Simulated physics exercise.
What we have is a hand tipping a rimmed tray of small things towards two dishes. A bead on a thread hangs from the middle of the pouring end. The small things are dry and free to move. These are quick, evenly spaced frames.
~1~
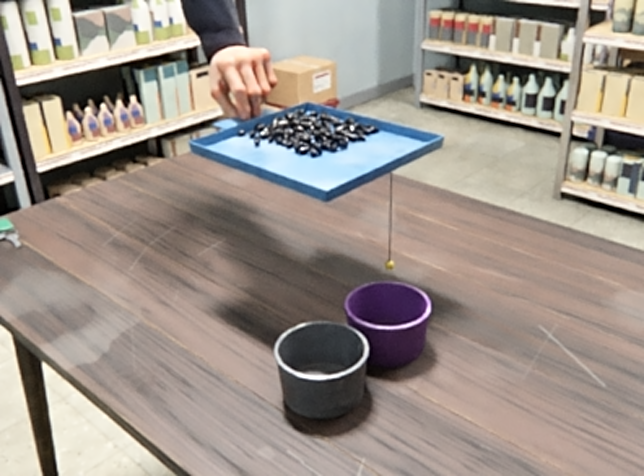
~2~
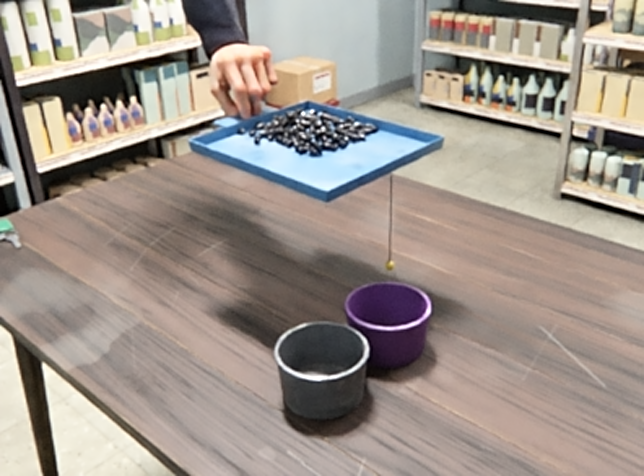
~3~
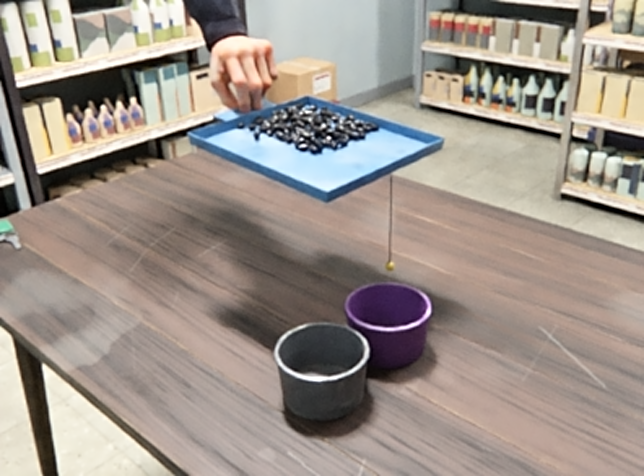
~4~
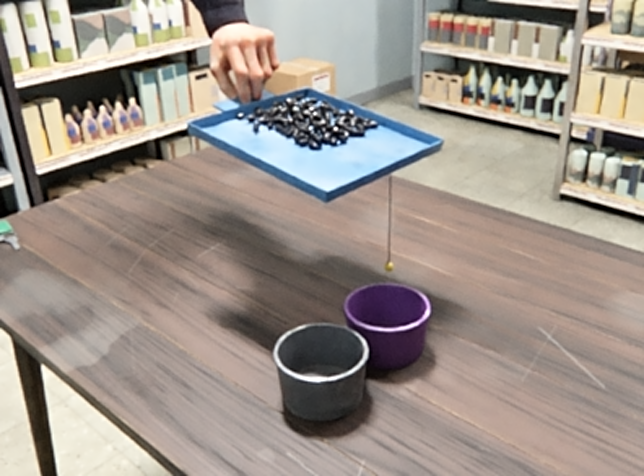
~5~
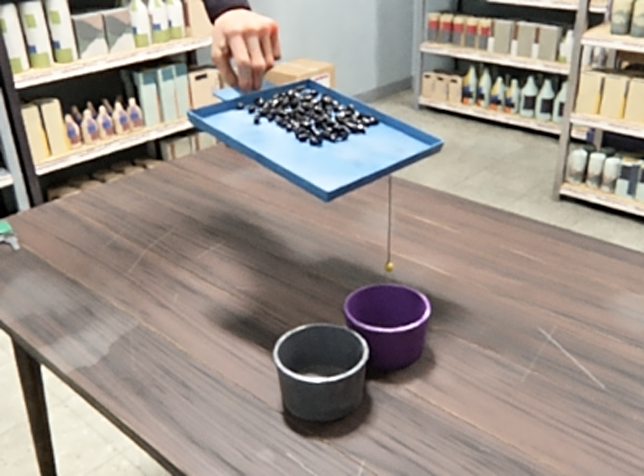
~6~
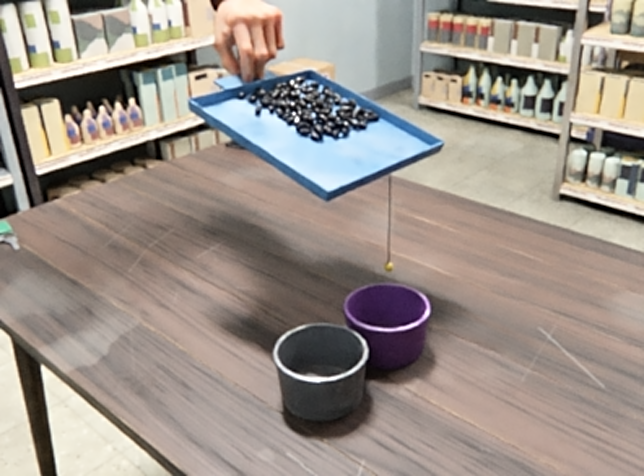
In a shop with stocked shelves, a hand gradually raising the back of a blue tray of black beans above two dishes.
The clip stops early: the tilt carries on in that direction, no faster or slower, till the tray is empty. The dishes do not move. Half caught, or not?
The two hold only the smaller part of the load.
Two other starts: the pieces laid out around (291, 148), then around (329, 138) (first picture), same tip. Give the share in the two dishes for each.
In turn 30 and 20 in a hundred.
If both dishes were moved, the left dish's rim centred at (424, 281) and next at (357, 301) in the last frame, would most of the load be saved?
First over half, then below a half.
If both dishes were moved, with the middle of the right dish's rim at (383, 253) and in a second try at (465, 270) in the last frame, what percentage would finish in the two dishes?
In turn 0 and 80 in a hundred.
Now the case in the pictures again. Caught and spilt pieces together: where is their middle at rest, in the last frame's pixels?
Around (459, 311).
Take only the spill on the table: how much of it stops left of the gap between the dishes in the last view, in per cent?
Close to 0 per cent.
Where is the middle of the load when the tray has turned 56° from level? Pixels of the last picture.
At about (402, 139).
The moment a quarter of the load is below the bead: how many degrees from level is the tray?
At about 95°.
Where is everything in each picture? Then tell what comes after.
In the first picture, corners of the pouring end near (327, 189) and (442, 136), level; middle of the load near (303, 132), black beans; left dish near (356, 385); right dish near (420, 336); bead on its thread near (389, 265).
In the second picture, corners of the pouring end near (327, 190) and (442, 137), level; middle of the load near (303, 132).
In the third picture, corners of the pouring end near (327, 190) and (442, 138), tipped barely, lowest at the right corner; middle of the load near (303, 128).
In the fourth picture, corners of the pouring end near (327, 190) and (442, 139), tipped a little, lowest at the right corner; middle of the load near (303, 121).
In the fifth picture, corners of the pouring end near (328, 190) and (442, 141), tipped a little, lowest at the right corner; middle of the load near (303, 114).
In the sixth picture, corners of the pouring end near (328, 189) and (443, 141), tipped a little, lowest at the right corner; middle of the load near (304, 107); left dish near (355, 387); right dish near (419, 338).
Shortly afterwards, tray tipped steeply; all but a few on the tray; only a few in the air.
Next, tray tipped right over; near two thirds on the tray; only a few in the right dish; near a quarter outside both; a little in the air.
Some moments later, tray tipped past a quarter turn; near a quarter in the right dish; the bulk outside both.
In the end, tray tipped past a quarter turn; none at all in the left dish; near a quarter in the right dish; the bulk outside both.
